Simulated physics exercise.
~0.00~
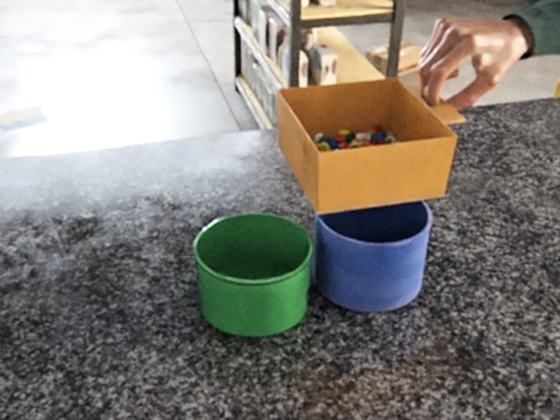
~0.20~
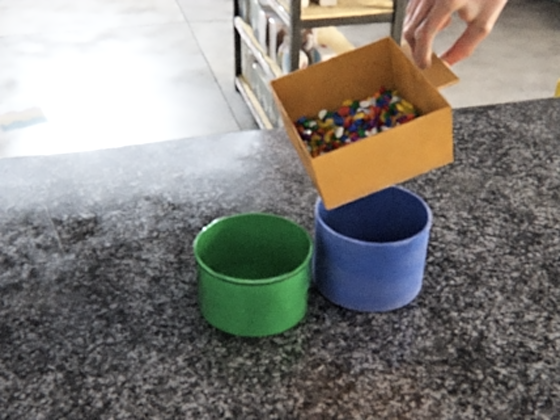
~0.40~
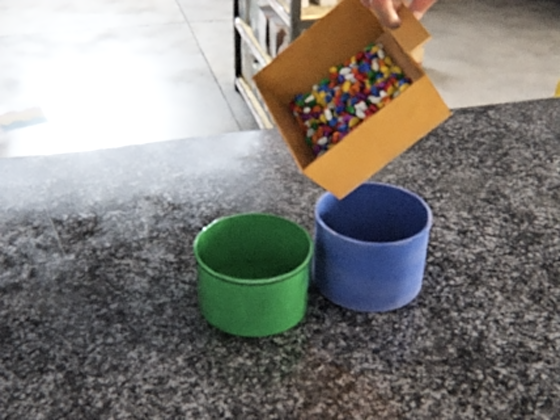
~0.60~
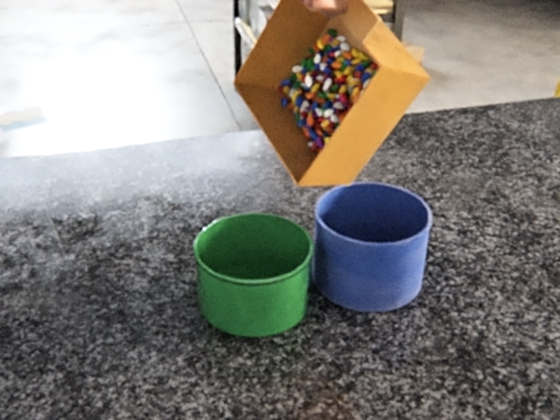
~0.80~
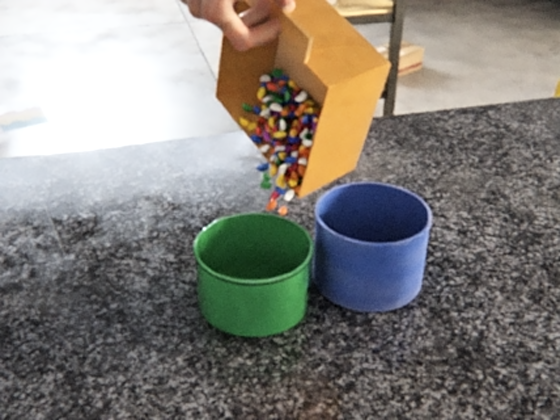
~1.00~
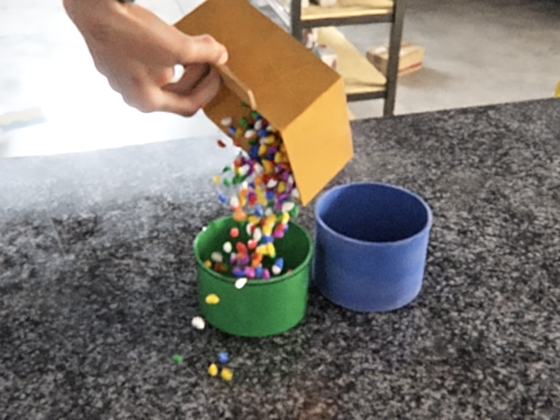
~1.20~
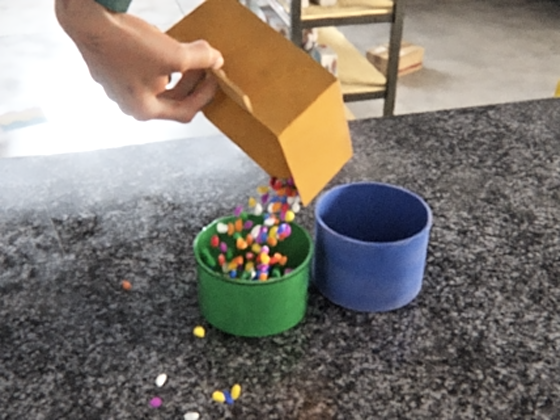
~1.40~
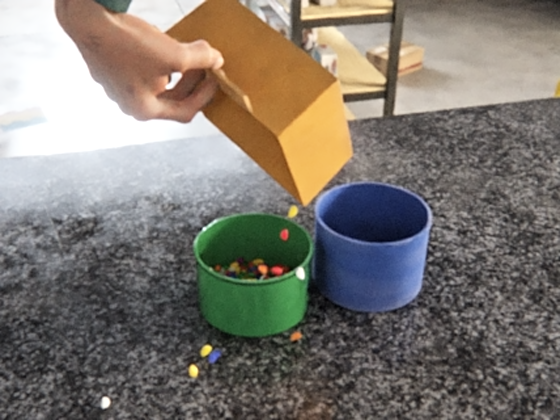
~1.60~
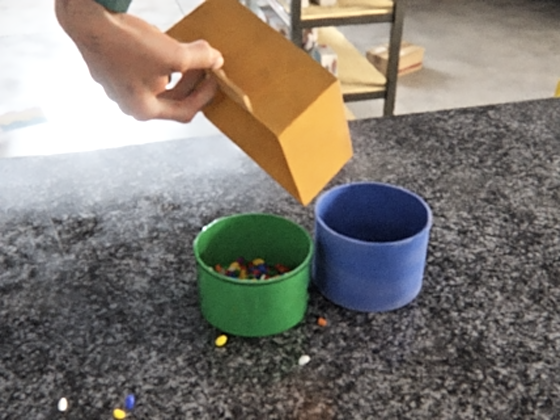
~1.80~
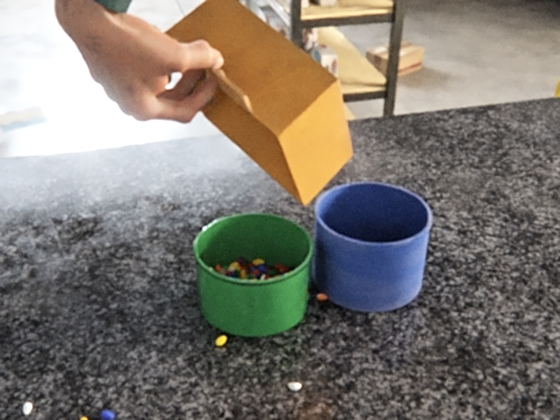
At the start, a hand holds an orange-brown box of small, multicoloured jelly beans above a green pot and a blue pot standing side by side on a dark speckled surface. The hand tips the box steadily toward the left, and the jelly beans slide into its lower corner. A few begin to fall over the edge, then a thick stream pours into the green pot, with several bouncing onto the surface. The flow thins to a few stragglers while the hand holds the box tilted. Finally, most jelly beans rest in the green pot, a few lie scattered outside, and none are seen entering the blue pot.
